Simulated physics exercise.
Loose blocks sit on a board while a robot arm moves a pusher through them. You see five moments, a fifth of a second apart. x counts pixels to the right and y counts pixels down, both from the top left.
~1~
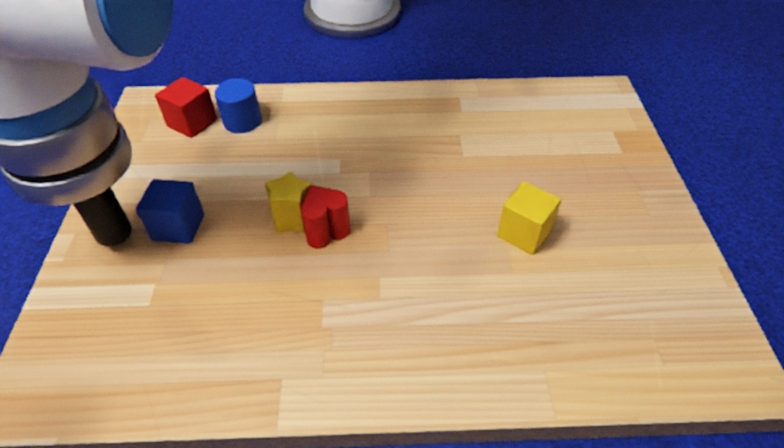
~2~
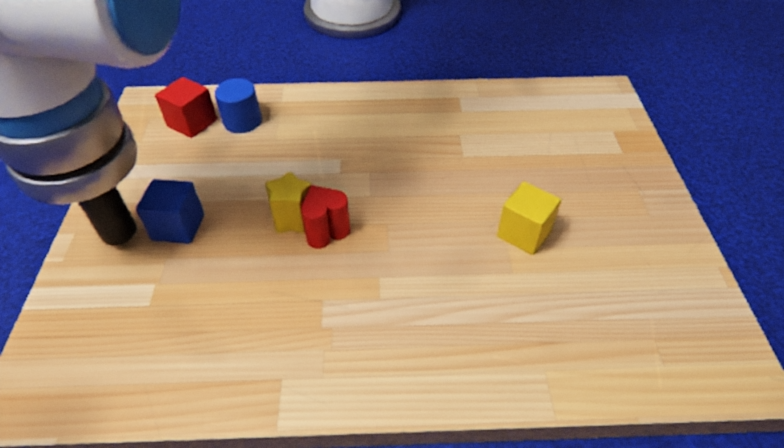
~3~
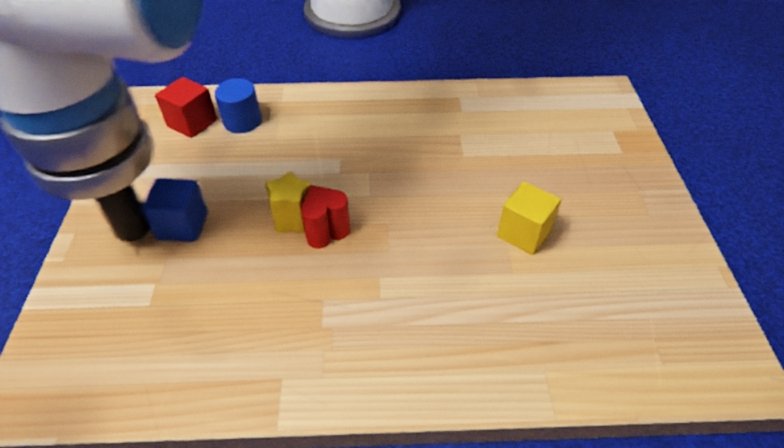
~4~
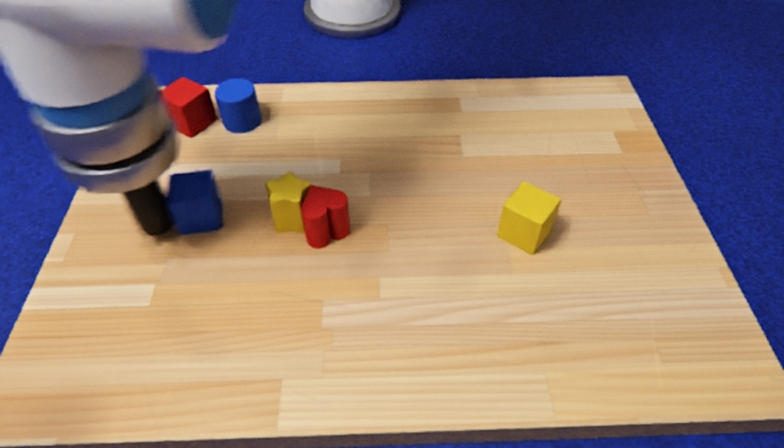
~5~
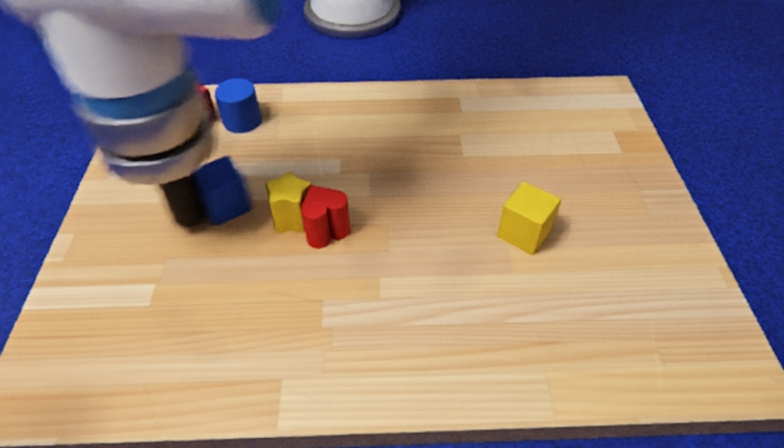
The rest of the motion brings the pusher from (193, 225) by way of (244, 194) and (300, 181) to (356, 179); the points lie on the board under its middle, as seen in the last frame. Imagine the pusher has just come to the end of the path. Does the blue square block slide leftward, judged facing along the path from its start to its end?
Yes, that is what happens.
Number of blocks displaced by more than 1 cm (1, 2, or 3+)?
Once the path ends, one block will have shifted.
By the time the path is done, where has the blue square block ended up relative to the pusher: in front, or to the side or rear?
It escapes to one side.
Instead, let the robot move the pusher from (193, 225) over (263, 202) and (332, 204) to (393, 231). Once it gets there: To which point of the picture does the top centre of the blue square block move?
In the picture, that point is around (269, 143).
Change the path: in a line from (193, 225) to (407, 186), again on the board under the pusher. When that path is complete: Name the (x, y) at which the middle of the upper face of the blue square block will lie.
Its top centre is at about (260, 152).
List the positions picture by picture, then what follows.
In the first picture, tip of the pusher (114, 233), middles of tops, blue square block (164, 195), yellow star (287, 187).
In the second picture, pusher (119, 232), nothing pushed.
In the third picture, pusher (133, 229), blue square block (169, 193).
In the fourth picture, pusher (157, 223), blue square block (189, 185).
In the fifth picture, pusher (190, 216), blue square block (216, 174), yellow star (287, 187).
What follows on the original path. One third of the way, pusher (242, 185); blue square block (264, 143), turned 15° anticlockwise.
Two thirds of the way, pusher (299, 172); blue square block (295, 126), turned 60° anticlockwise.
At the end, pusher (356, 169); blue square block (295, 126), turned 60° anticlockwise; yellow star unmoved.
